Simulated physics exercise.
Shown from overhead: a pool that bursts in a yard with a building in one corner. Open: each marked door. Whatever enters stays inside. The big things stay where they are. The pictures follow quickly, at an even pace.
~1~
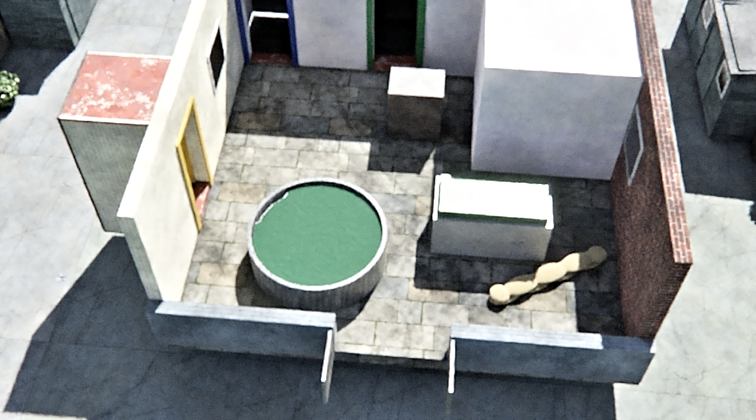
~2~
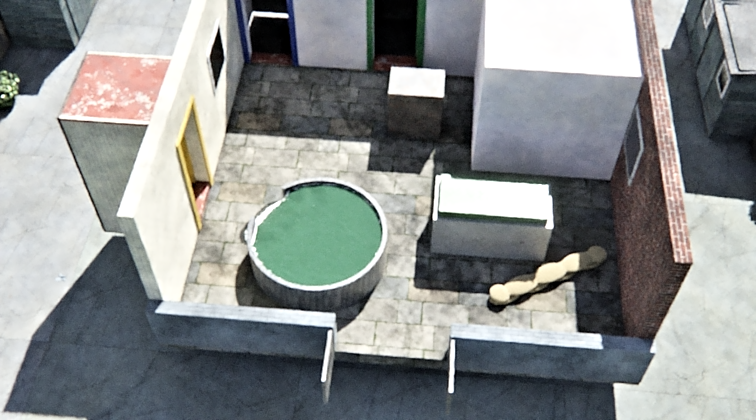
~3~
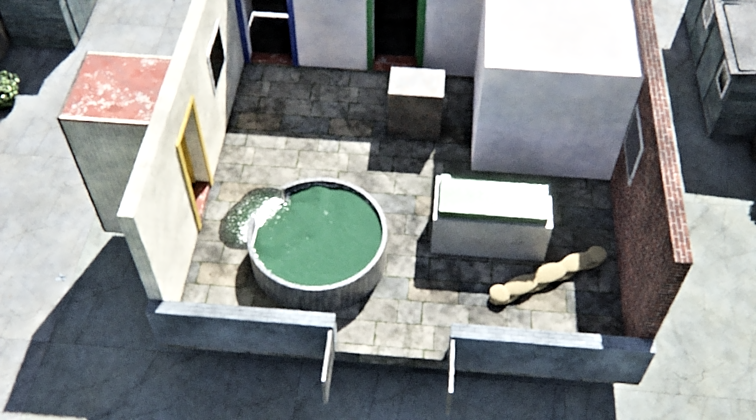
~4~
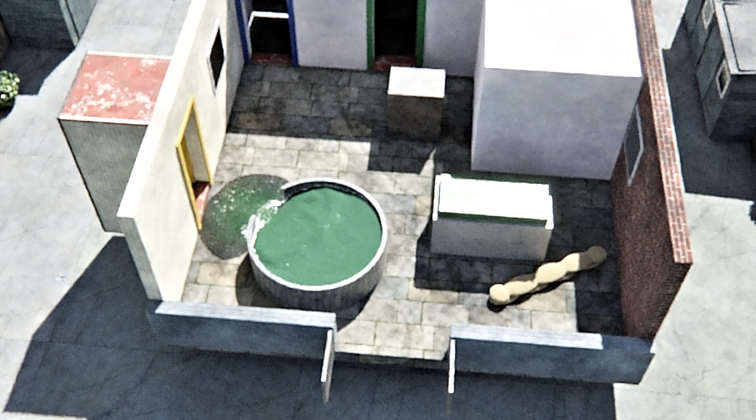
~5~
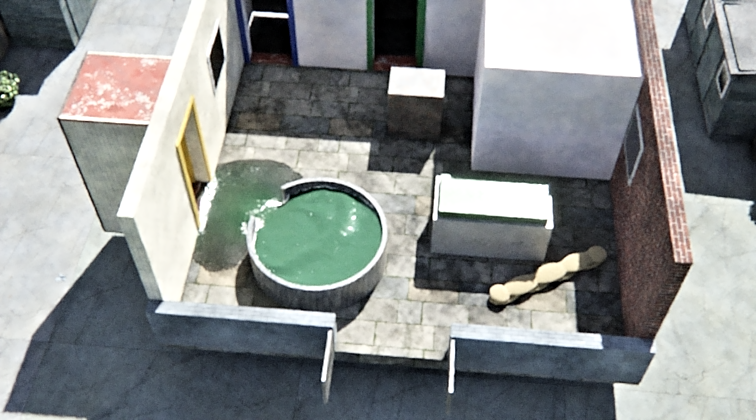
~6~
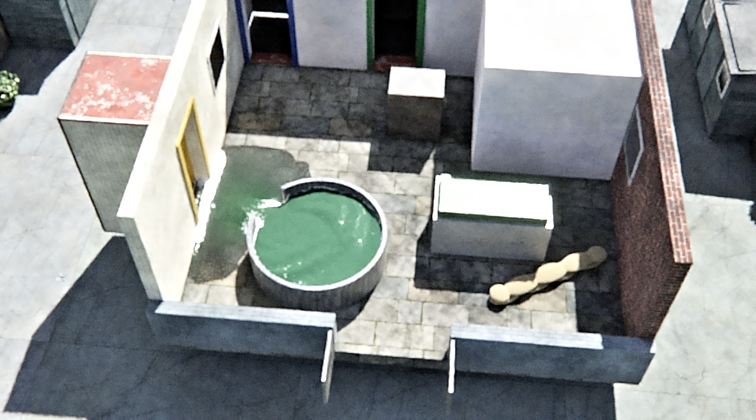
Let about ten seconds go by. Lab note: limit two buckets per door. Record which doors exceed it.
Record: Green door under limit; yellow door over limit; blue door over limit.
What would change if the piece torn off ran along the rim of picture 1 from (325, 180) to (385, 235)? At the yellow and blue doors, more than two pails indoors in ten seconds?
Looking at it, the yellow door ends up below and the blue door ends up above.
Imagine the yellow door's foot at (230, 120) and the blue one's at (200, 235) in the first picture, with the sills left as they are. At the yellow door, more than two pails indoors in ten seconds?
The yellow door falls short.
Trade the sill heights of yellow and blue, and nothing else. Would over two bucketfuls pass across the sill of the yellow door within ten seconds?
That way the yellow one breaks the limit.
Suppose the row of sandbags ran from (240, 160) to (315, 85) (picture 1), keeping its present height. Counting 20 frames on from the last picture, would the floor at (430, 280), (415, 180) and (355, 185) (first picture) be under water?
Spared; spared; spared.
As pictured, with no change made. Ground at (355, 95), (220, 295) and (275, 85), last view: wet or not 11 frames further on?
Result, in order: Unflooded / waterlogged / waterlogged.
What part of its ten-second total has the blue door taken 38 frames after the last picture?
Close to 85 out of every hundred.
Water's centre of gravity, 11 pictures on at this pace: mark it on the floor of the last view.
Around pixel (293, 228).
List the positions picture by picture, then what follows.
The round pool at (317, 234) is whole and still, in the first frame.
Water pours out at (269, 218) and has run to (245, 239), in the second frame.
The front is at (224, 229), out from the gap at (269, 219), in the third frame.
Water pours out at (269, 220) and has run to (231, 185), in the fourth frame.
Water pours out at (269, 219) and has run to (216, 169), in the fifth frame.
The front is at (221, 149), out from the gap at (269, 219), in the sixth frame.
A moment on, water covers 15 % of the floor; the green door not reached, the yellow door over two buckets in, the blue door not reached.
Next, water covers 25 % of the floor; the green door not reached, the yellow door far over two buckets in, the blue door over two buckets in.
Then, water covers 35 % of the floor; the green door wet at the sill, nothing in, the yellow door far over two buckets in, the blue door far over two buckets in.
Later, water covers 50 % of the floor; the green door wet at the sill, nothing in, the yellow door far over two buckets in, the blue door far over two buckets in.
In the end, water covers 80 % of the floor; the green door wet at the sill, nothing in, the yellow door far over two buckets in, the blue door far over two buckets in.
